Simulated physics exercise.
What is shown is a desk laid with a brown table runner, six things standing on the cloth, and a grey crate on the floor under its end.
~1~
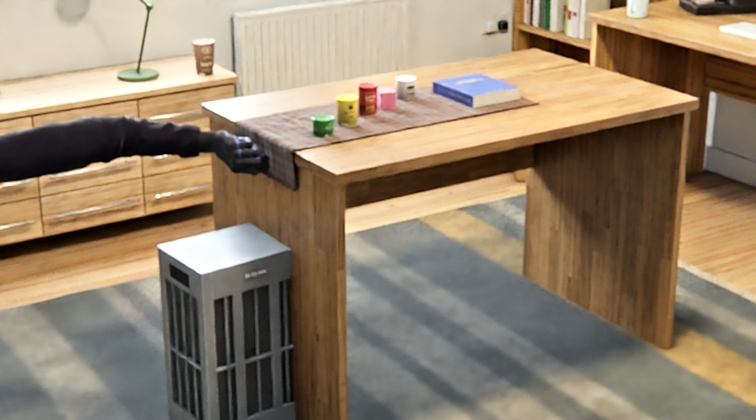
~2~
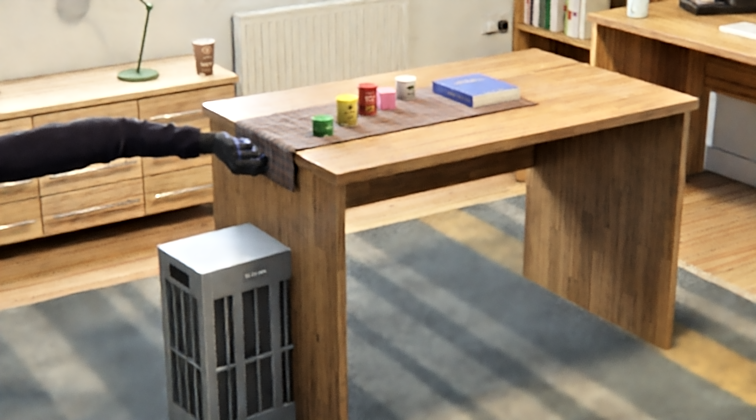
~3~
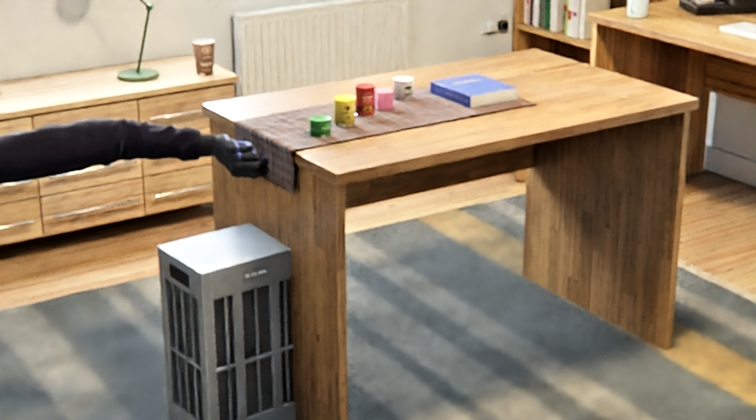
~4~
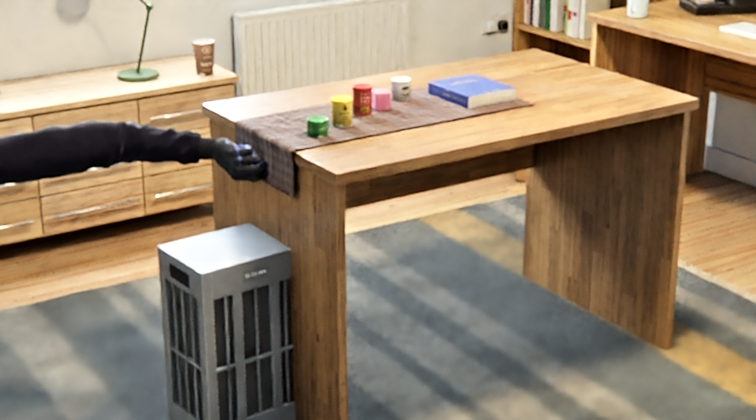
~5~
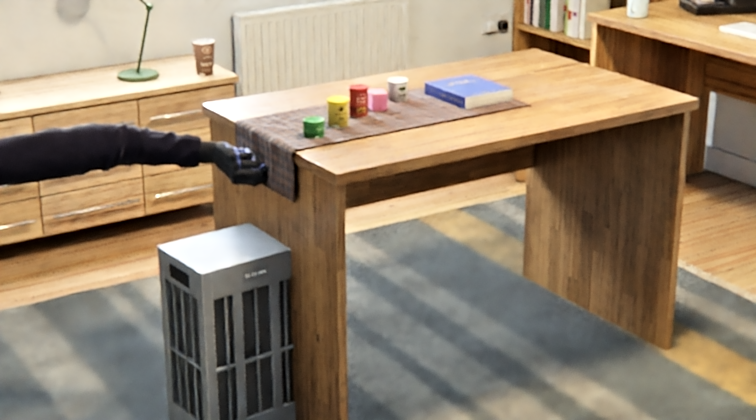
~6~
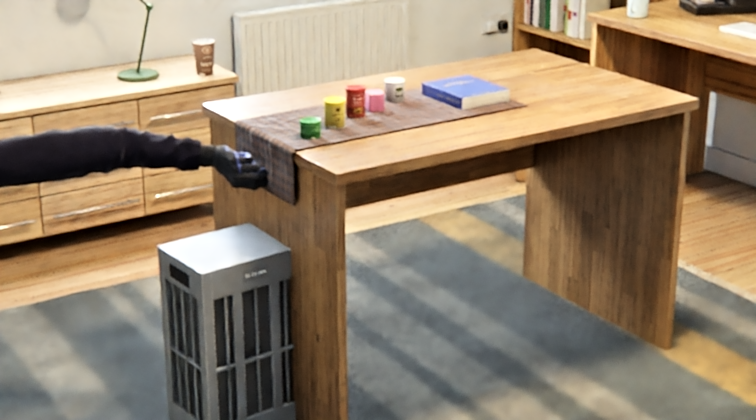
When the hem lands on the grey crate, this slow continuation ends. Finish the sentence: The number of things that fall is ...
The number of things that fall is one.
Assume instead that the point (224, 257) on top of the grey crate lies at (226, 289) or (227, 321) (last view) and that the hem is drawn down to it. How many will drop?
The tally is 2 and 3.
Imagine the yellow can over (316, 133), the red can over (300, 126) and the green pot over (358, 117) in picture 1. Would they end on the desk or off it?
The yellow can ends up off, the red can ends up off, the green pot stays put.
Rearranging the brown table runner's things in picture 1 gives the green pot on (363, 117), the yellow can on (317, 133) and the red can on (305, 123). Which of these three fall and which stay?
You'd see the green pot hang on, the yellow can go down and the red can go down.
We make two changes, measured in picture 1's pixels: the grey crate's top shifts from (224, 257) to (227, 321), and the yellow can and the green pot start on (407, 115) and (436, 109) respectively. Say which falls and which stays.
Yellow can stays, green pot stays.
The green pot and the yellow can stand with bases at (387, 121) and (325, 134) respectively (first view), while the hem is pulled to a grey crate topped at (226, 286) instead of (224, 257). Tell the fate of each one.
Result: Green pot still there, yellow can gone.
Early on, hem near (265, 210); all still up.
Midway, hem on the crate; green pot gone.
Finally, hem on the crate; green pot gone. The answer is one.
